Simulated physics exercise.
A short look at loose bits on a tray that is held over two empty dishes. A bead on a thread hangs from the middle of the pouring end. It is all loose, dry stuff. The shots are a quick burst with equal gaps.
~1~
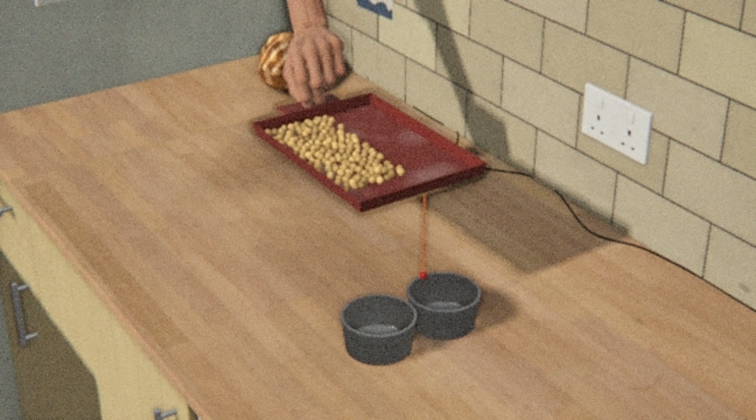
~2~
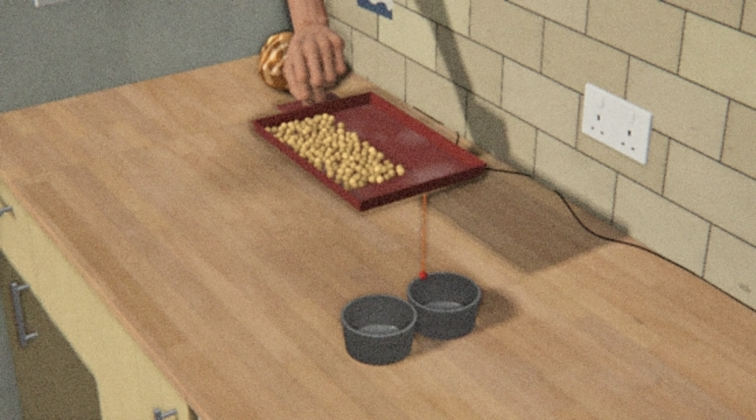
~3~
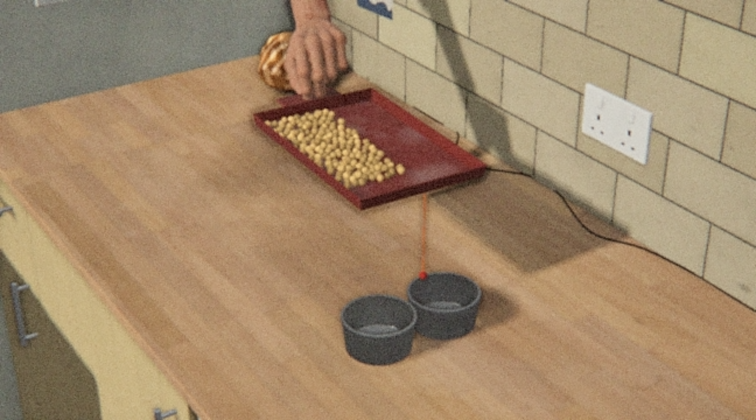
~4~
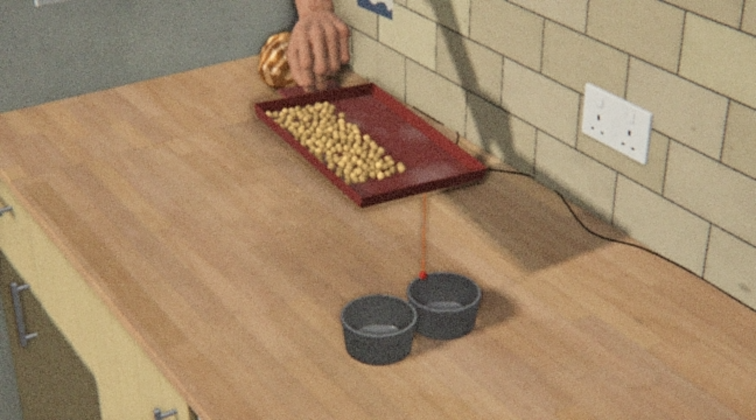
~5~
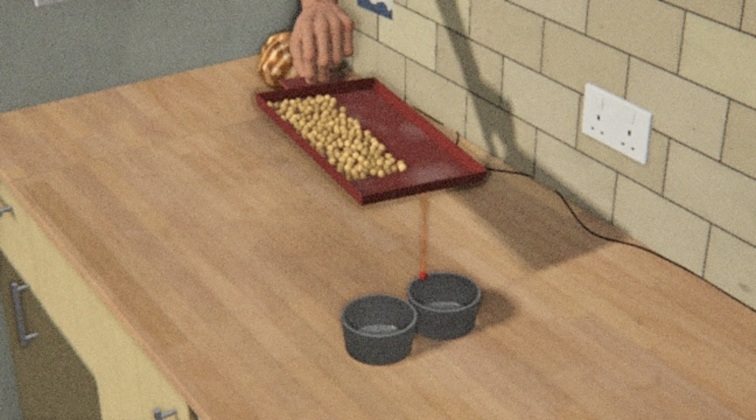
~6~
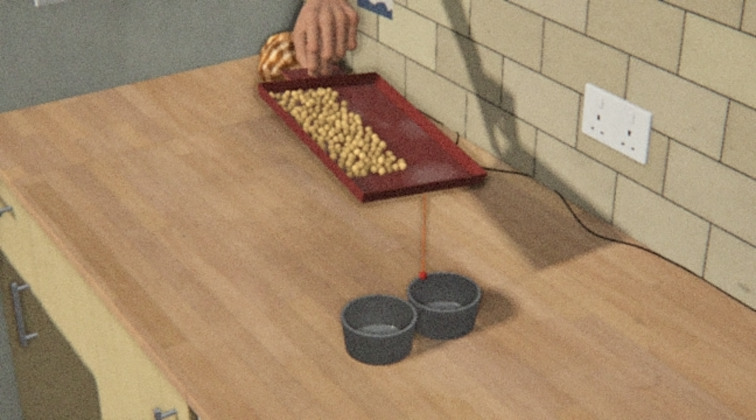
Hand slowly raising the far end of a dark red tray of dried chickpeas above two empty grey dishes on a wooden counter.
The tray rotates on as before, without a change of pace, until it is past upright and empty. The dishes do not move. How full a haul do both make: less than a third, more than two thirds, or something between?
In the dishes lies under a third of it.
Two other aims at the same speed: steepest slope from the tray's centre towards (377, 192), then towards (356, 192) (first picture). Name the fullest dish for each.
In turn: The left dish; the left one.
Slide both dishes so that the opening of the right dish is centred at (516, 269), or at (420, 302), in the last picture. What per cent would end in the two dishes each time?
The first gives 50 %, the second 0 %.
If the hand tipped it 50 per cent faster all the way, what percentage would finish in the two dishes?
It comes to 10 per cent or so.
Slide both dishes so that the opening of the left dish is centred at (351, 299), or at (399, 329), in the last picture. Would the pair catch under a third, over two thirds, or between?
One: Under a third. Two: Under a third.
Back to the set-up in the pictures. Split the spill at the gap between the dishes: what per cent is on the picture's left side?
It comes to 0 per cent or so.
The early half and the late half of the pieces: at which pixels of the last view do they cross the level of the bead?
Around (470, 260) and then (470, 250).
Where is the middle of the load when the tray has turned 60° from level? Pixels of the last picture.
Near (446, 160).
Just after the last frame, tray tipped steeply; almost all on the tray; about a tenth outside both; just a few in the air.
A moment on, tray tipped right over; the larger part on the tray; just a few in the right dish; about a tenth outside both; just a few in the air.
Further on, tray tipped past a quarter turn; roughly a quarter in the right dish; the larger part outside both.
When it is over, tray tipped past a quarter turn; not one in the left dish; roughly a quarter in the right dish; the larger part outside both.
